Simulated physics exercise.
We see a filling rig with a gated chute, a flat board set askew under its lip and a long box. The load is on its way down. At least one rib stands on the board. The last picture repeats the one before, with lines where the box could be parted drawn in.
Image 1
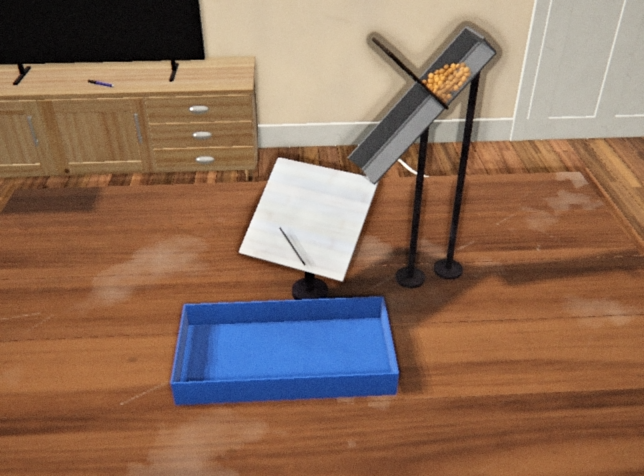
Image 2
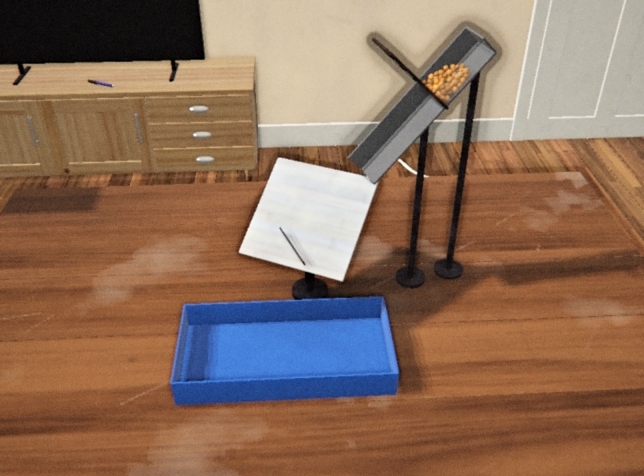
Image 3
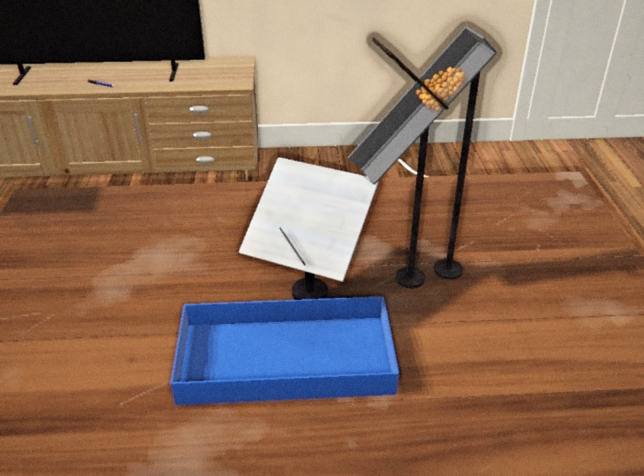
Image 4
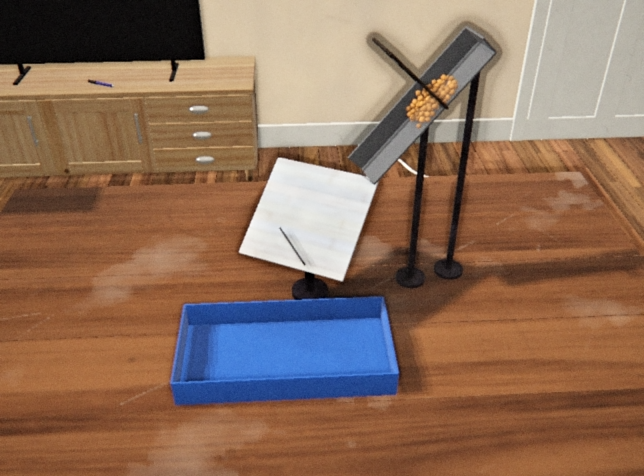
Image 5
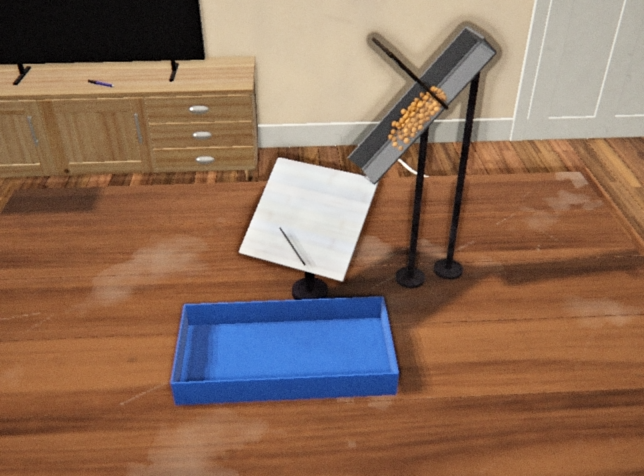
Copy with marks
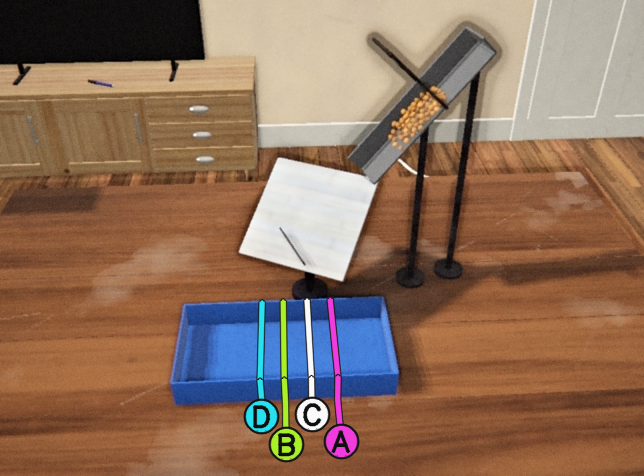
The clip shows small orange-brown pieces resting behind a gate in a sloping grey chute, above a tilted white board with a thin dark rib and an empty blue box; the pieces then slide down leftward along the chute.
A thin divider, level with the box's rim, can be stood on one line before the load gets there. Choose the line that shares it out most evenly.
C works best here.
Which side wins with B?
More lands on the right.
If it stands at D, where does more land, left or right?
More lands on the right.
On the marked copy, line A crosses the front rim at (337, 376); line B crosses the front rim at (284, 378); line C crosses the front rim at (311, 377); line D crosses the front rim at (260, 379).
With A, of what is caught, nearly all on the left of the divider, a stray few on the right.
With B, of what is caught, a small part on the left of the divider, nearly all on the right.
With C, of what is caught, about half on the left of the divider, about half on the right.
With D, of what is caught, a small part on the left of the divider, nearly all on the right.
